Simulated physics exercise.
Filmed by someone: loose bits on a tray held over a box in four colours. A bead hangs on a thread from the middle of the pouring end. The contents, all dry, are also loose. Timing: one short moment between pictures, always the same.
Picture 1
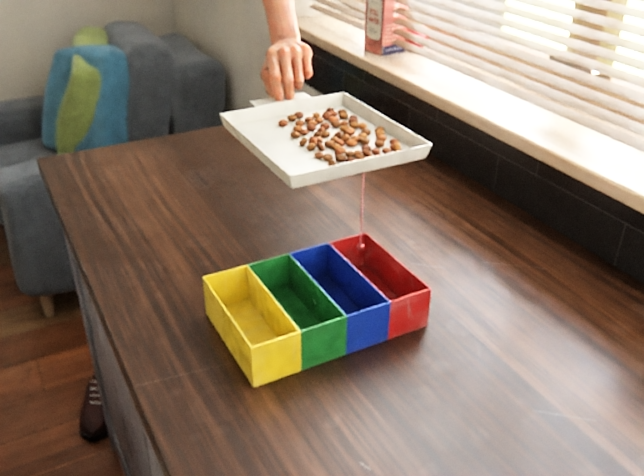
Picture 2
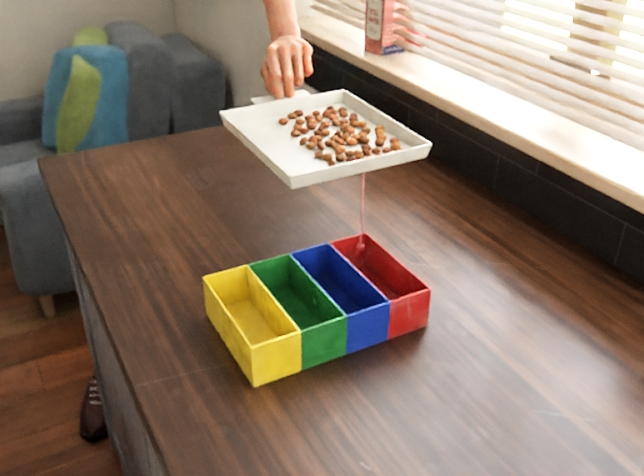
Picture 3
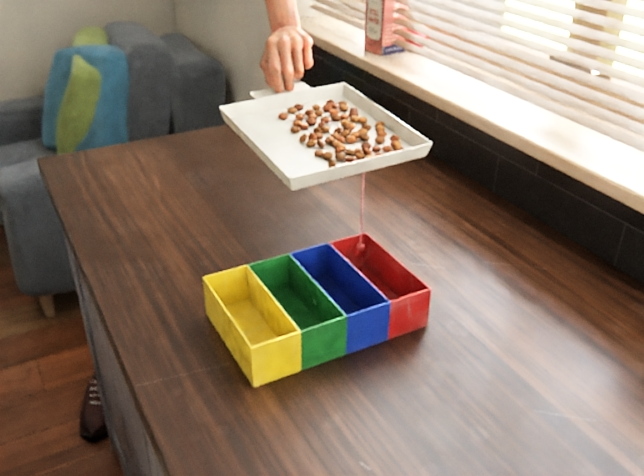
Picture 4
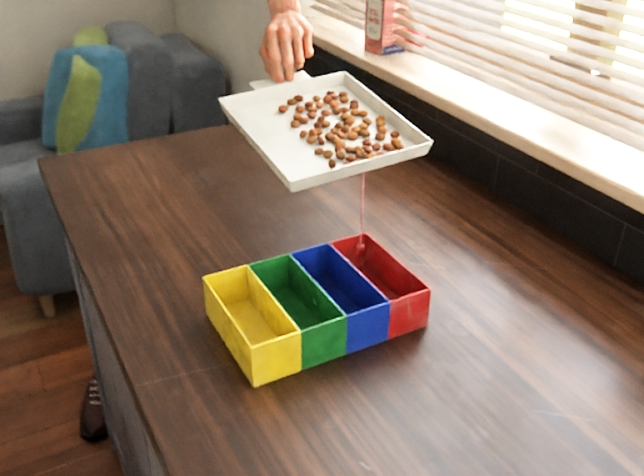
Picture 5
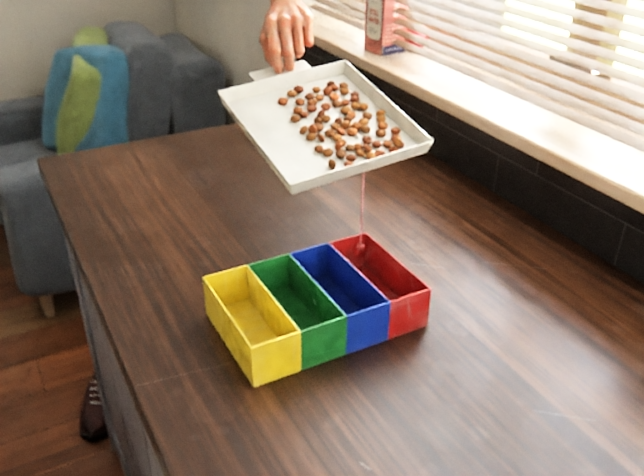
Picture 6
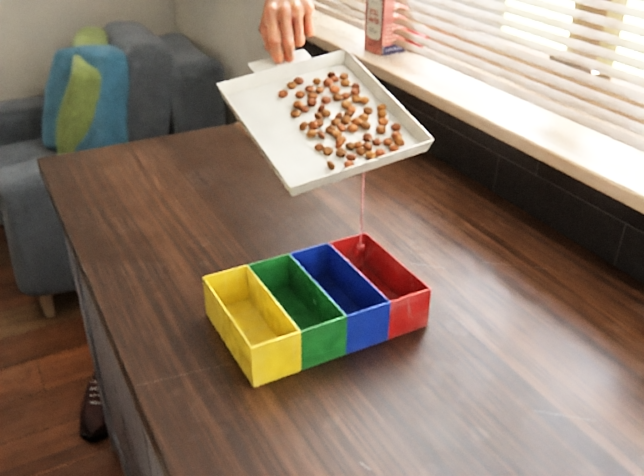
A hand at the top holds a white tray of small brown pieces above a dark wooden table, seen from slightly above in a room with a grey sofa at left and a blind-covered window at right. Below sits an open box with yellow, green, blue and red compartments, a thin thread hanging above it. The hand slowly raises the tray's far side, tilting it gradually toward the viewer, while the camera stays still.
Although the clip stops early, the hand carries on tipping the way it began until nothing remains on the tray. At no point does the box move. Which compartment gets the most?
The green compartment.
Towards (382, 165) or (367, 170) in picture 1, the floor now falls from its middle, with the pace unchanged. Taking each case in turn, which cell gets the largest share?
So the first one goes to red and the second to red.
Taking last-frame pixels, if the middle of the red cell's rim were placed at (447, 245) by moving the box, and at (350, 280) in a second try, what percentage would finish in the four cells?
In turn about 60 and about 100 percent.
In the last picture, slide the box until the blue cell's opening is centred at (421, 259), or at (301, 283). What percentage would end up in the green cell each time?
It comes to roughly 10 per cent in one try and roughly 0 per cent in the next.
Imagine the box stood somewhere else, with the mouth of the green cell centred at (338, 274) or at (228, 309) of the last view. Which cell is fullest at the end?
First try: Yellow; second try: Red.
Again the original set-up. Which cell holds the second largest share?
That is the blue cell.
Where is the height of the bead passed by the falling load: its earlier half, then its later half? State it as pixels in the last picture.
It passes near (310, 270) first and then near (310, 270).
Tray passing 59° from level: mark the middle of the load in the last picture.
Roughly at (334, 160).
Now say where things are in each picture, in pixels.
Corners of the pouring end at (292, 173) and (427, 143), level; middle of the load at (345, 138), bits of dog kibble; bead on its thread at (360, 247); yellow cell at (277, 355); green cell at (324, 339); blue cell at (368, 324); red cell at (409, 310), in the first frame.
Corners of the pouring end at (292, 174) and (427, 143), level; middle of the load at (345, 137), in the second frame.
Corners of the pouring end at (292, 176) and (427, 142), tipped barely, lowest at the left corner; middle of the load at (345, 134), in the third frame.
Corners of the pouring end at (292, 178) and (428, 141), tipped a little, lowest at the left corner; middle of the load at (345, 129), in the fourth frame.
Corners of the pouring end at (292, 181) and (428, 139), tipped a little, lowest at the left corner; middle of the load at (345, 125), in the fifth frame.
Corners of the pouring end at (292, 184) and (429, 138), tipped clearly, lowest at the left corner; middle of the load at (346, 120); yellow cell at (277, 355); green cell at (324, 339); blue cell at (368, 324); red cell at (409, 310), in the sixth frame.
Soon, tray tipped steeply; all on the tray.
A while on, tray tipped right over; about half on the tray; about a quarter in the green cell; a small part in the blue cell; about a quarter falling or outside the box.
Towards the end, tray tipped past a quarter turn; about half in the green cell; about a third in the blue cell; a small part in the red cell.
Finally, tray tipped past a quarter turn; about half in the green cell; about a third in the blue cell; a small part in the red cell; none in the yellow cell.
